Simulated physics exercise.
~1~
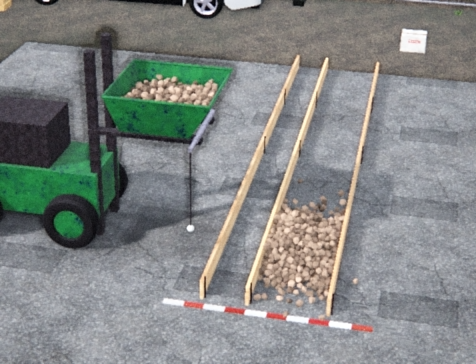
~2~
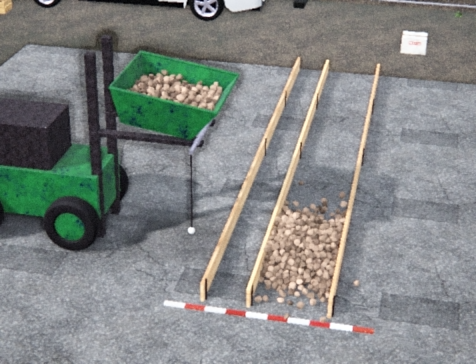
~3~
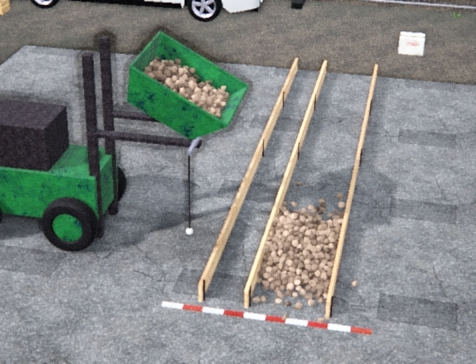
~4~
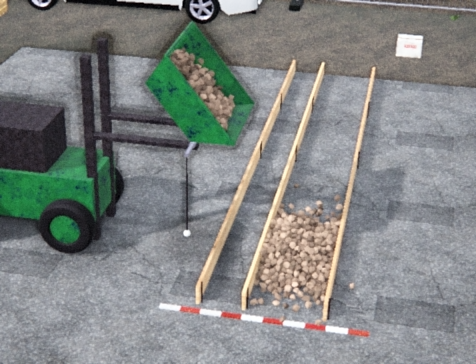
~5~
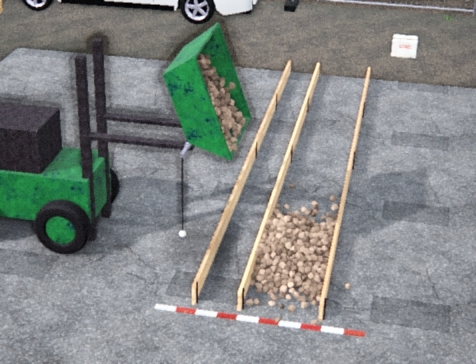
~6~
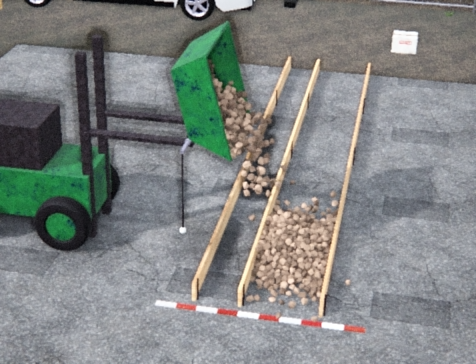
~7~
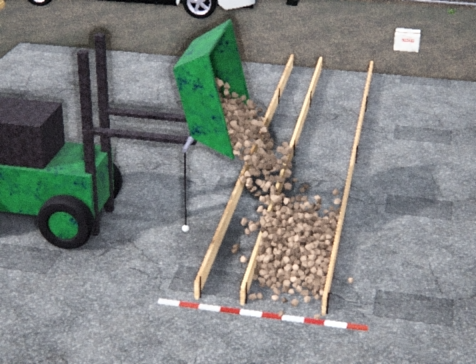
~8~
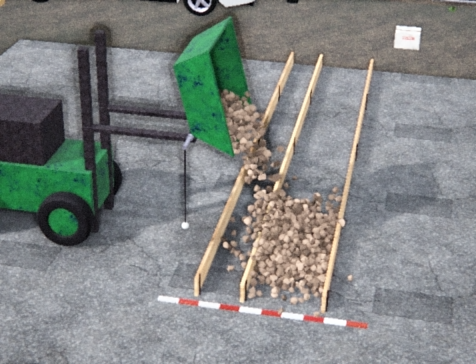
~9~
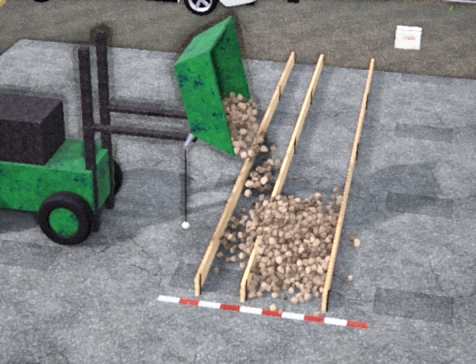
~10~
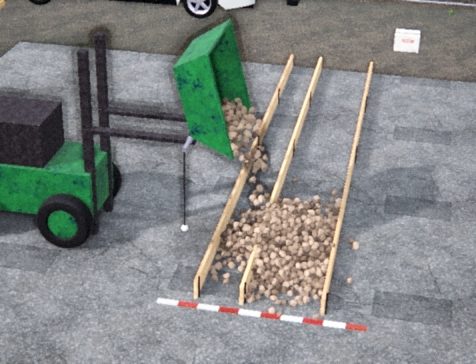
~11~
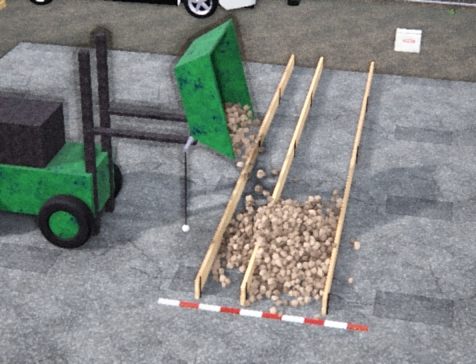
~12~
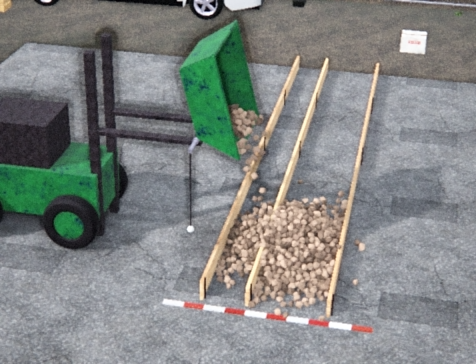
On grey paving, a green forklift tipping its skip rightward, brown stones spilling across planked bays, some still left inside.
